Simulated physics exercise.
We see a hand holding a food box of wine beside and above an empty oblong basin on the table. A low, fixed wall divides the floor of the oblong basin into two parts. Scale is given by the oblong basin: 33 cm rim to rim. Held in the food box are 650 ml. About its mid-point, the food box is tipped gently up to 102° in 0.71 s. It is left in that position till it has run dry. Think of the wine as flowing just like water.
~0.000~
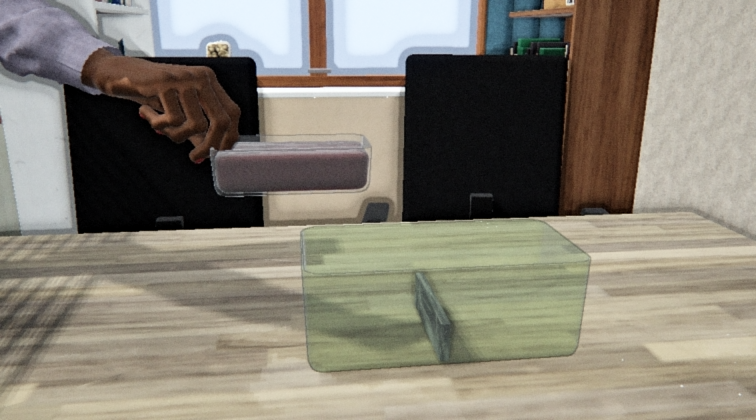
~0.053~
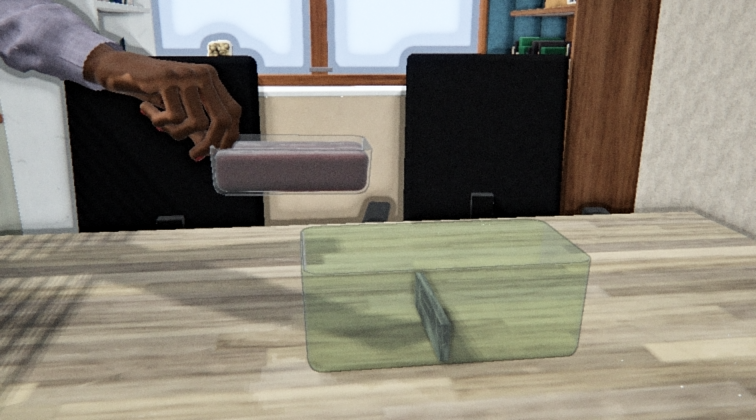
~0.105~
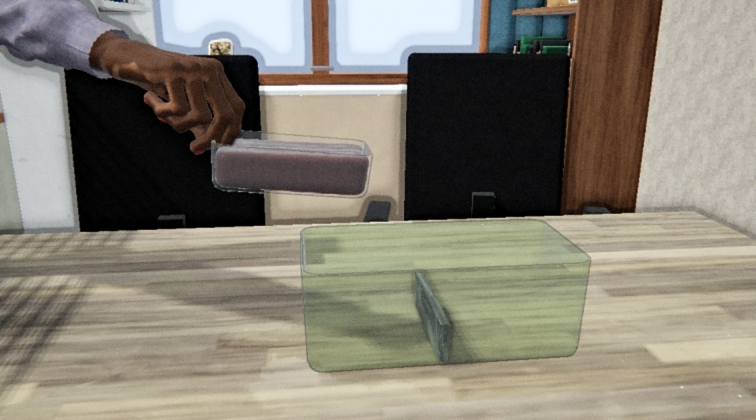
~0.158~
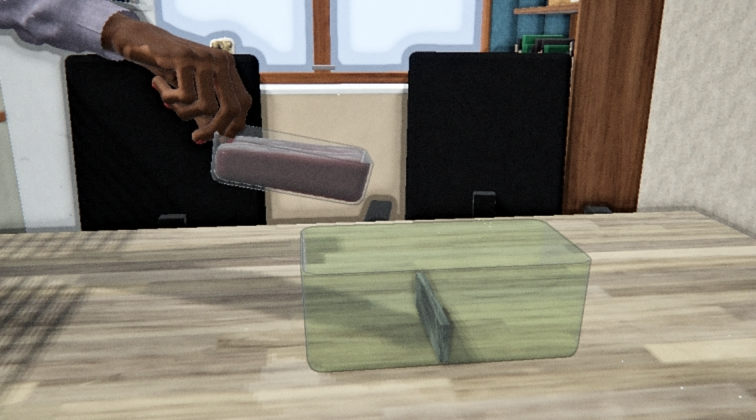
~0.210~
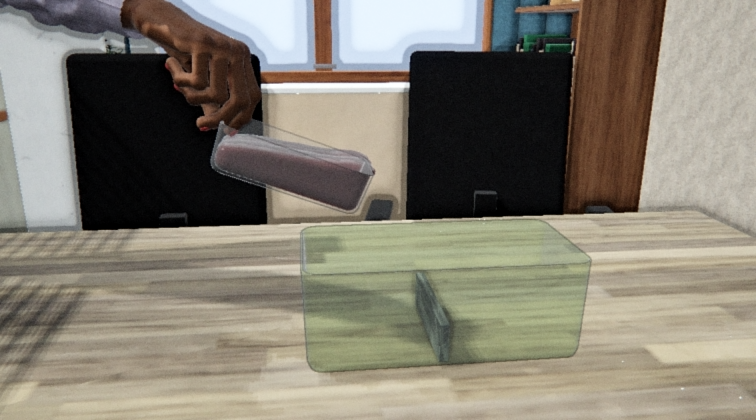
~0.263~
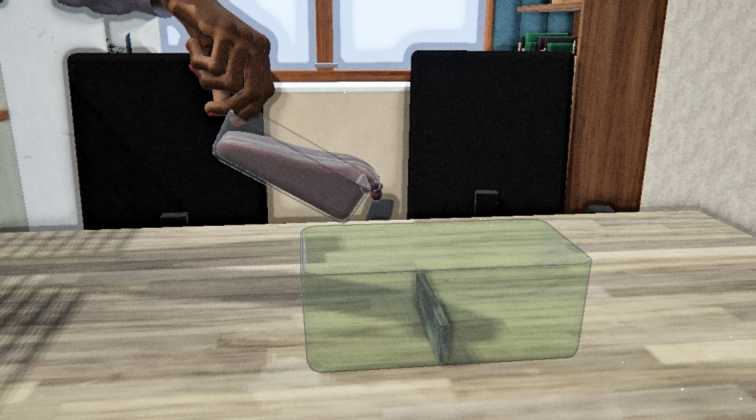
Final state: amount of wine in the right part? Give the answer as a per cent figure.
Approximately 5 %.
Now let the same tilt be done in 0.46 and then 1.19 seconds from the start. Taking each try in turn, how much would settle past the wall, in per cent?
The first try gives 5 percent and the second 20 percent.
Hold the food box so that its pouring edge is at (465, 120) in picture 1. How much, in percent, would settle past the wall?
85 %.
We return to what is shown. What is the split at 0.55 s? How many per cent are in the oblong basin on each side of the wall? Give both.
Left roughly 78 per cent, right roughly 2.
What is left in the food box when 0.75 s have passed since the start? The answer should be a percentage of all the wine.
Near 0 percent, more or less.
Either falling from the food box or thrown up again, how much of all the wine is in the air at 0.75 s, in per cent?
Something like 4 per cent is in the air then.
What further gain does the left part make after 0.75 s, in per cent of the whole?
That amounts to roughly 0 per cent of the whole.
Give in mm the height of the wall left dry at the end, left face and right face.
Left roughly 24 mm; right roughly 48 mm.
Then, 0.55 s in, the tilt is 89° and 5 per cent is still to pour, 77 is left of the wall and 2 right of it.
Then, 0.75 s in, the tilt is 102° and 0 per cent is still to pour, 92 is left of the wall and 3 right of it.
Then, 0.97 s in, the tilt is 102° and 0 per cent is still to pour, 93 is left of the wall and 5 right of it.
Then, 1.21 s in, the tilt is 102° and 0 per cent is still to pour, 93 is left of the wall and 5 right of it.
Finally, 93 per cent lies left of the wall, 5 right of it and 2 outside.
